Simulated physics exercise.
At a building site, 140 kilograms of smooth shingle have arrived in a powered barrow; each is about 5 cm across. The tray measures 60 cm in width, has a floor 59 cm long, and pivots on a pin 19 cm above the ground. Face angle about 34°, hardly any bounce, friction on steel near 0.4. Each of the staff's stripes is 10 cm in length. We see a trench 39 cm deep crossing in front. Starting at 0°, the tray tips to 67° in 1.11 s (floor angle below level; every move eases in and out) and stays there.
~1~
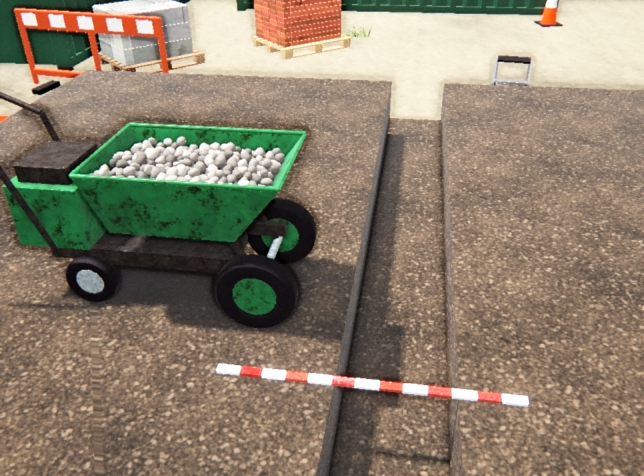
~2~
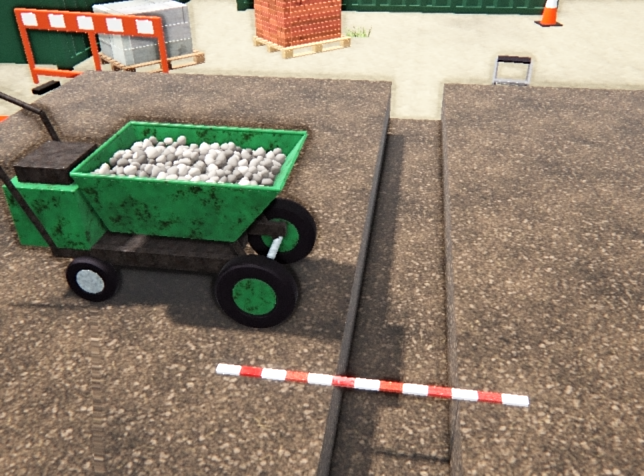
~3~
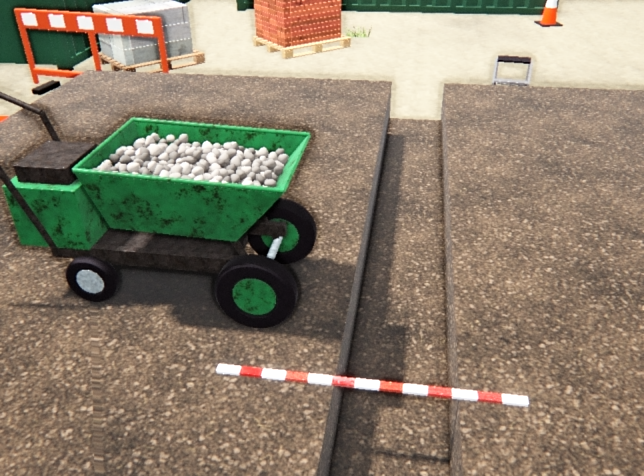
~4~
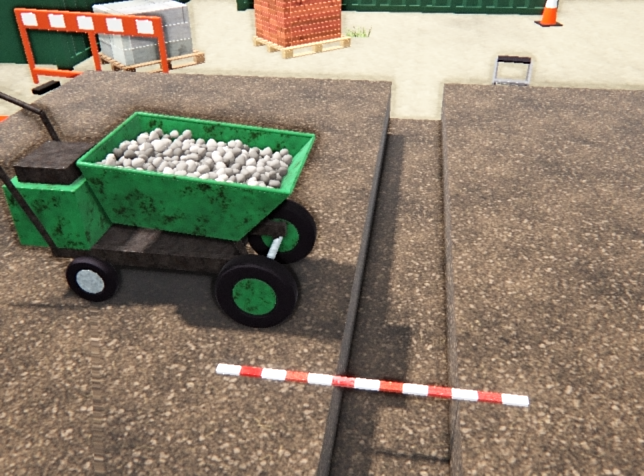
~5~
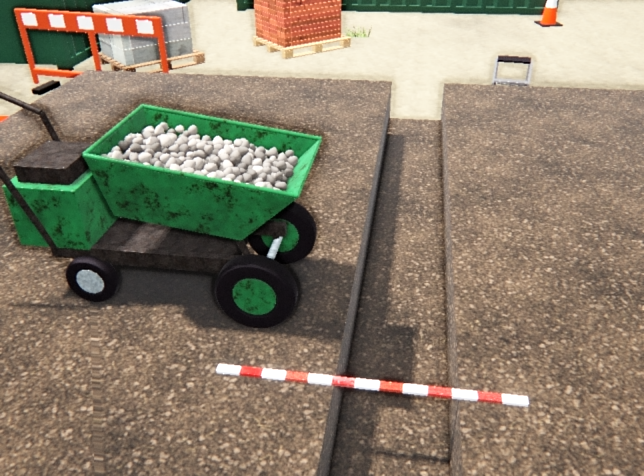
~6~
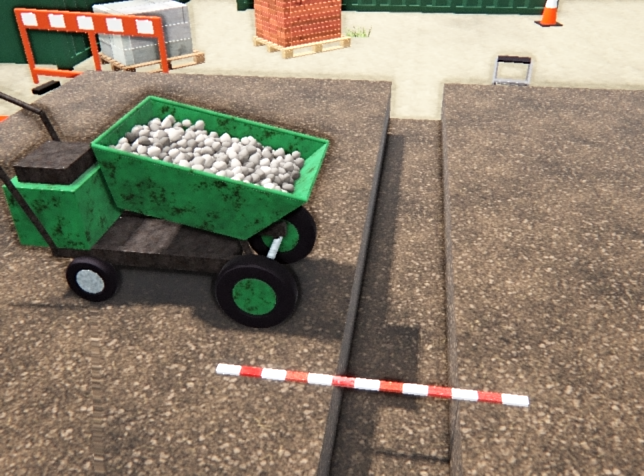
The green tray full of pale stones tilts gradually toward the right on its stationary cart.
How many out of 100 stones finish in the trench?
About 78 of them.
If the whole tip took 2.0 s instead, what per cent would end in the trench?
It would come to roughly 95 per cent.
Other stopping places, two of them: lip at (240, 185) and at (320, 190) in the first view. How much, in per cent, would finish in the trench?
I'd expect close to 100 per cent at the first and 45 per cent at the second.
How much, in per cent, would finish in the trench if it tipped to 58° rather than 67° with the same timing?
Around 70 per cent would finish in the trench.
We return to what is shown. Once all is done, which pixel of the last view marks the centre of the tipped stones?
I'd put it close to (423, 351).
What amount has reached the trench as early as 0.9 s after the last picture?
About 35 per cent by then.
Then, 0.5 s after the last picture the floor is at 56°, 100 % in the tray; the foremost stones are at (374, 232).
Then, 0.9 s after the last picture the floor is at 67°, 59 % in the tray, 36 % in the trench, 5 % past the trench; the foremost stones are at (481, 313).
Then, 1.3 s after the last picture the floor is at 67°, 25 % in the tray, 53 % in the trench, 21 % past the trench; the foremost stones are at (609, 321).
Then, 3.2 s after the last picture the floor is at 67°, 0 % in the tray, 78 % in the trench, 22 % past the trench; the foremost stones are past the picture's edge.
